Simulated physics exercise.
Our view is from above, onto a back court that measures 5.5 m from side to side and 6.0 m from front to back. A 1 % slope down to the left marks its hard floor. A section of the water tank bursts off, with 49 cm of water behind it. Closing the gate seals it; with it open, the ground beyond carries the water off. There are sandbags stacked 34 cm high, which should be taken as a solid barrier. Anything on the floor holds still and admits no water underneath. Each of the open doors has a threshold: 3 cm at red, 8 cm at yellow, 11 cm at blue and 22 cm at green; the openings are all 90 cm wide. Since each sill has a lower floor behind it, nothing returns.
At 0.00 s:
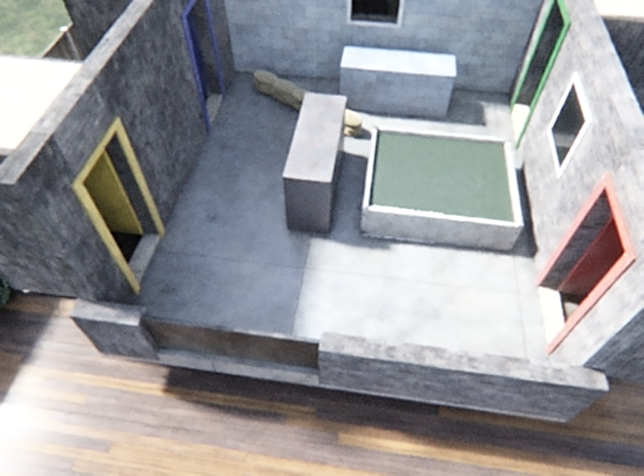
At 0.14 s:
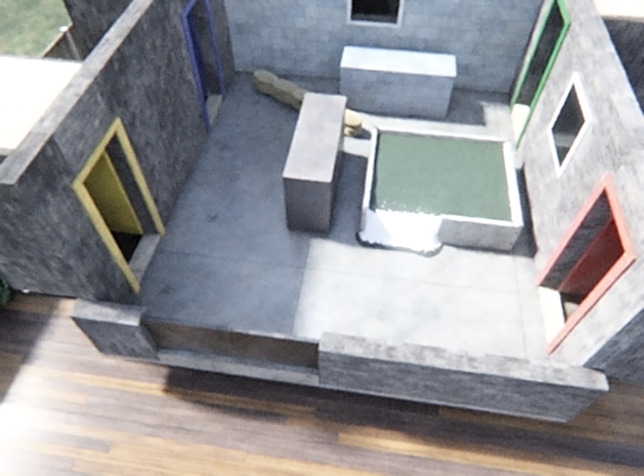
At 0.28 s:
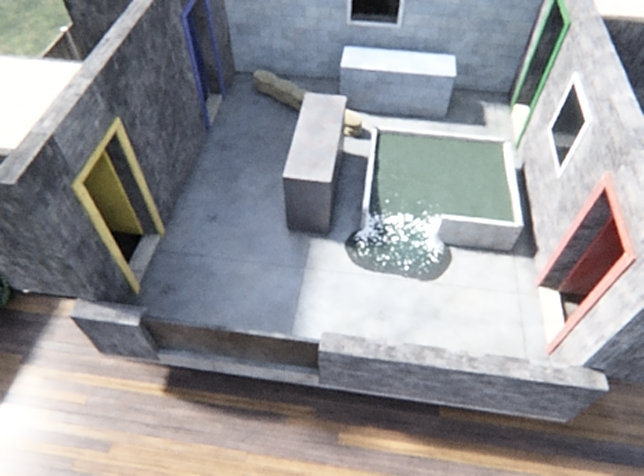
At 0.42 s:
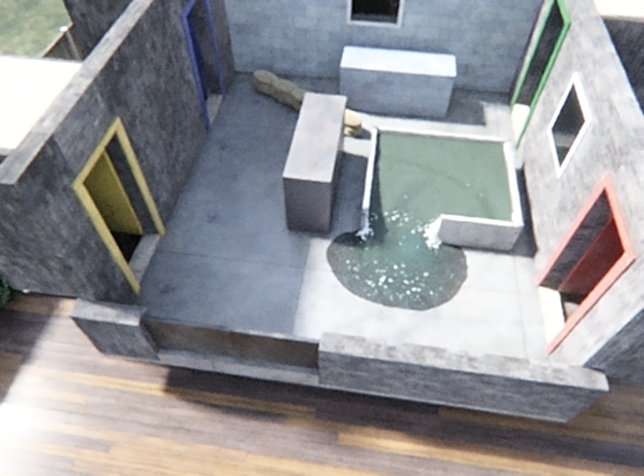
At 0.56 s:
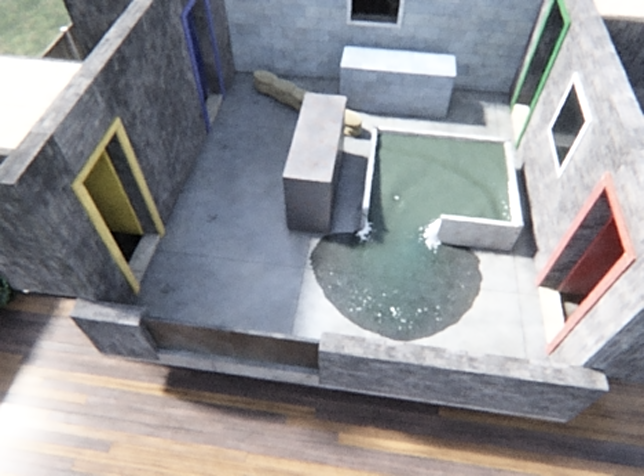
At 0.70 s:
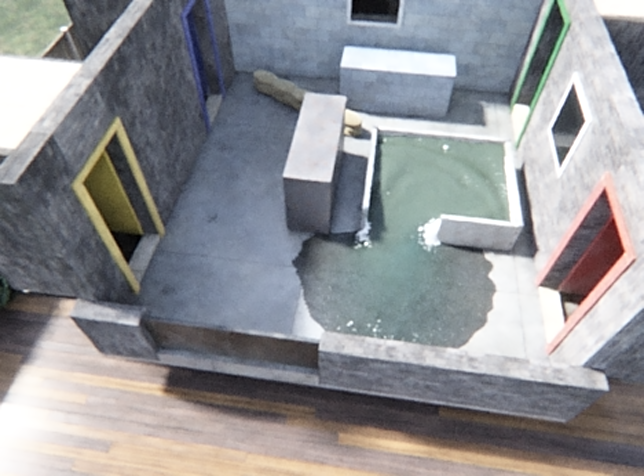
In a walled grey courtyard, water bursts from a tank's front and spreads across the floor.
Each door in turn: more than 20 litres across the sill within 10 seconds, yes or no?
Answers: Red door, yes; yellow door, yes; blue door, no; green door, no.
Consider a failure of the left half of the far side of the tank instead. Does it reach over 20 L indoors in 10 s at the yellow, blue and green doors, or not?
Yellow falls short; blue falls short; green falls short.
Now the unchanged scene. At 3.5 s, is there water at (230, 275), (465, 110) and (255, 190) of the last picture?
Submerged, untouched, untouched.
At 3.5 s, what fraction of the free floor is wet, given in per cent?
Close to 40 in a hundred.
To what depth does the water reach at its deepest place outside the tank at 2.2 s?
Some 27 cm deep.
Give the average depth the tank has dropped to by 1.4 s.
Mean depth: Some 35 cm.
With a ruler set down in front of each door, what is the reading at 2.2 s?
Door by door in cm, red shows 4, yellow shows 0, blue shows 0, green shows 0.
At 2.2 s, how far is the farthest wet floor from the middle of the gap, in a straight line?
It comes to some 4.2 metres.
After 1.4 s water covers 20 % of the floor and is deepest (28 cm) near (377, 240); red door not reached, yellow door not reached, blue door not reached, green door not reached.
After 2.2 s water covers 30 % of the floor and is deepest (27 cm) near (380, 365); red door 4 cm at the sill, 0 L in, yellow door not reached, blue door not reached, green door not reached.
After 3.5 s water covers 40 % of the floor and is deepest (24 cm) near (120, 330); red door 9 cm at the sill, 20 L in, yellow door 17 cm at the sill, 17 L in, blue door not reached, green door not reached.
After 6.0 s water covers 70 % of the floor and is deepest (16 cm) near (133, 332); red door 7 cm at the sill, 67 L in, yellow door 14 cm at the sill, 73 L in, blue door 3 cm at the sill, 0 L in, green door 3 cm at the sill, 0 L in.
After 10.0 s water covers 85 % of the floor and is deepest (12 cm) near (231, 83); red door 5 cm at the sill, 91 L in, yellow door 10 cm at the sill, 109 L in, blue door 12 cm at the sill, 0 L in, green door 2 cm at the sill, 0 L in.
